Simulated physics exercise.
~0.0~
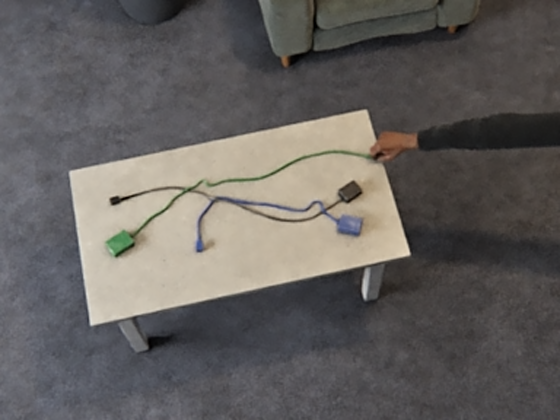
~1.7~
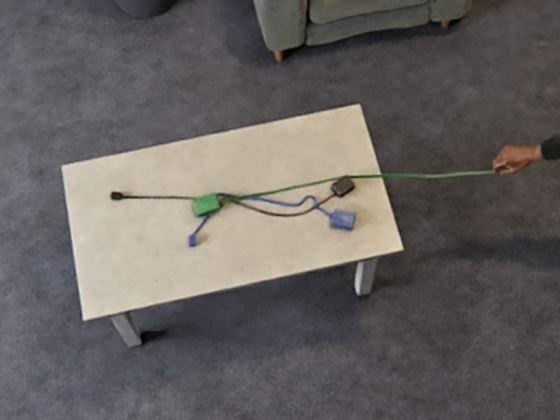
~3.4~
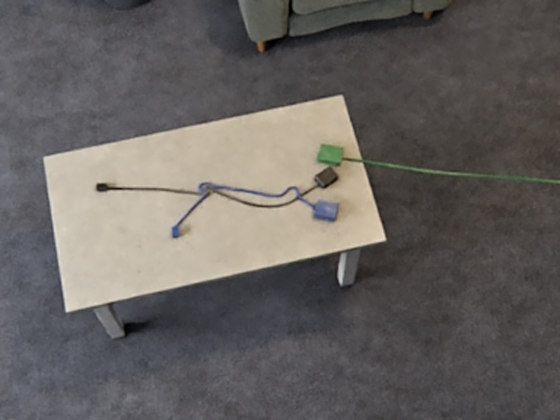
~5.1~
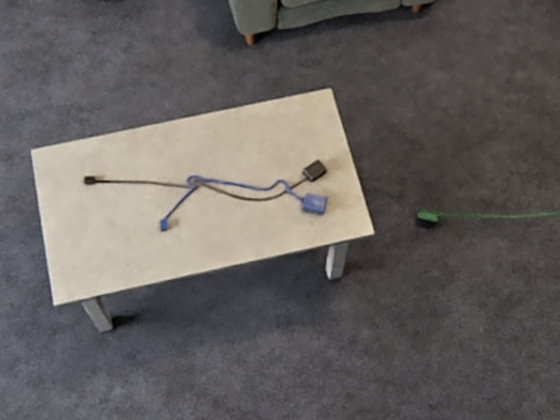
A green lead is gripped at its far end by a hand reaching in from the right, over a pale table where it overlaps a black lead and a blue one. The hand draws it rightwards, pulling it taut and dragging its green charger in across the other two. The charger slides clear of them and reaches the right edge, while the black and blue leads barely shift. It then goes over the edge, ending off the table on its lead against the grey carpet. The black and blue leads remain on the tabletop, still overlapping, with their chargers side by side.
